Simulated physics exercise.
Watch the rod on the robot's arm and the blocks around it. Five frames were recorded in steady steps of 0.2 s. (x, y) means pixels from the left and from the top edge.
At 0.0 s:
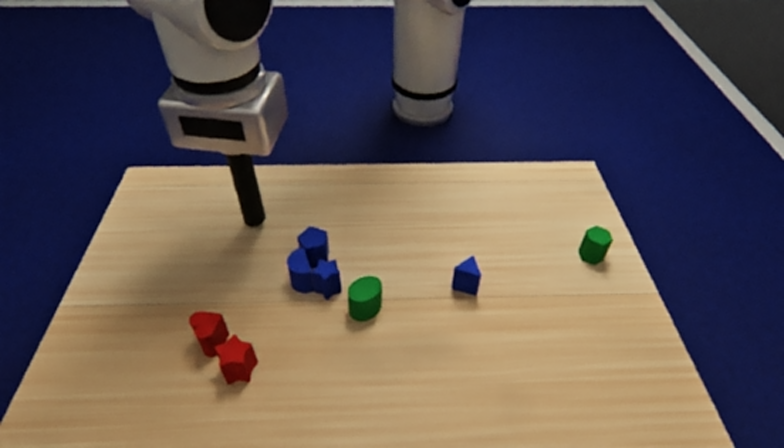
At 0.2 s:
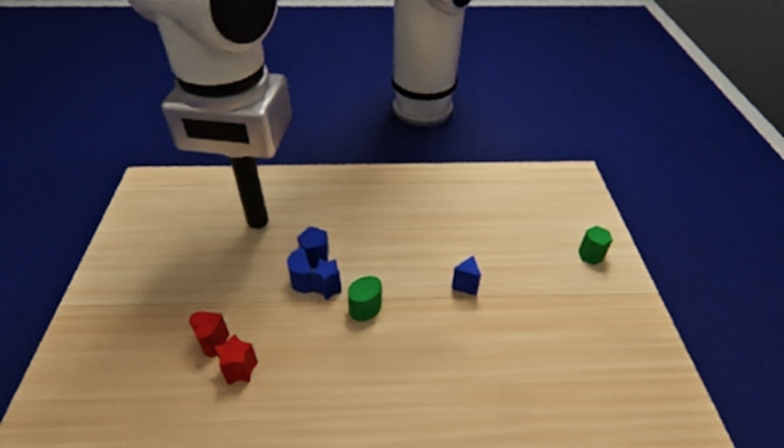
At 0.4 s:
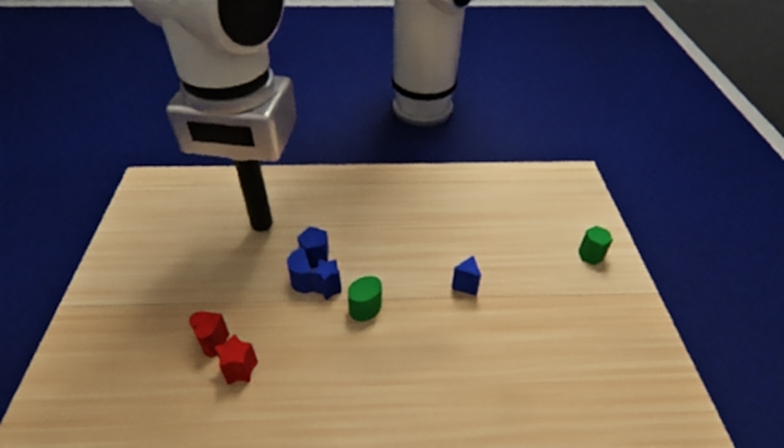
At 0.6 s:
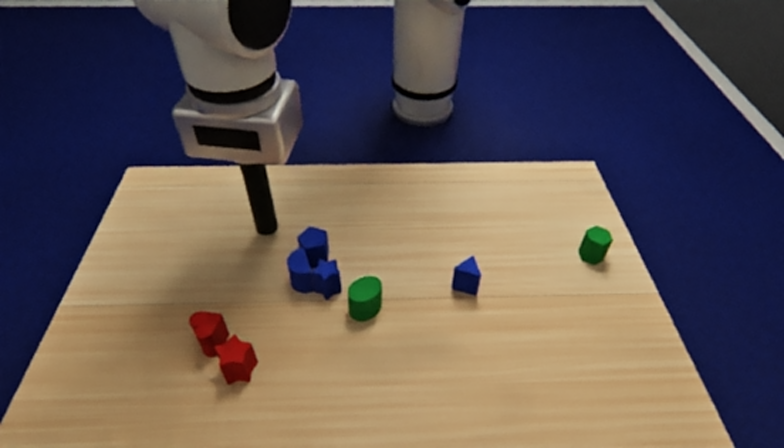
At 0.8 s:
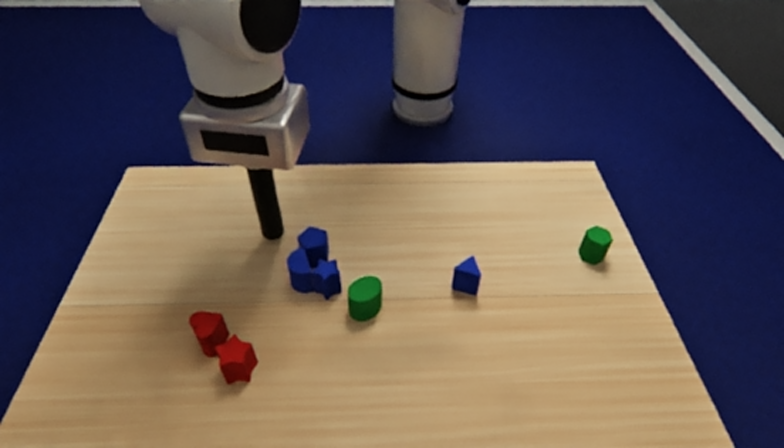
The clip opens on a robot arm holding a black rod over a wooden board, up and to the left of three clustered blue blocks, with red and green blocks nearby. The rod shifts slightly right and toward the viewer, drawing closer to the blue cluster, while every block stays still.
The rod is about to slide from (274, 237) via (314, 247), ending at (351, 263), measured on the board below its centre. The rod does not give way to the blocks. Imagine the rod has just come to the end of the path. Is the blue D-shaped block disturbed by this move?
When the path is over, the blue D-shaped block is still on its spot.
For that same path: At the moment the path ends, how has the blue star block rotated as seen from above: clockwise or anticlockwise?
Short answer: Clockwise.
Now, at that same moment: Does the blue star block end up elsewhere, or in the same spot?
Somewhere new.
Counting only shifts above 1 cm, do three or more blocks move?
No, it doesn't check out.
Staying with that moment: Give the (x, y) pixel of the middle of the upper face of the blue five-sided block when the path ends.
It should be at about (346, 264).
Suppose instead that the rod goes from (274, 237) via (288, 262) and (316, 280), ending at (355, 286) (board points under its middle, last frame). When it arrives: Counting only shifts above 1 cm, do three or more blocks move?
The answer is yes.
On the path given first. One third of the way, rod at (300, 239); nothing pushed yet.
Two thirds of the way, rod at (326, 246); blue five-sided block at (330, 249), turned 50° clockwise.
At the end, rod at (351, 258); blue D-shaped block not moved; blue five-sided block at (346, 264), turned 85° clockwise; blue star block at (327, 278), turned 50° clockwise.
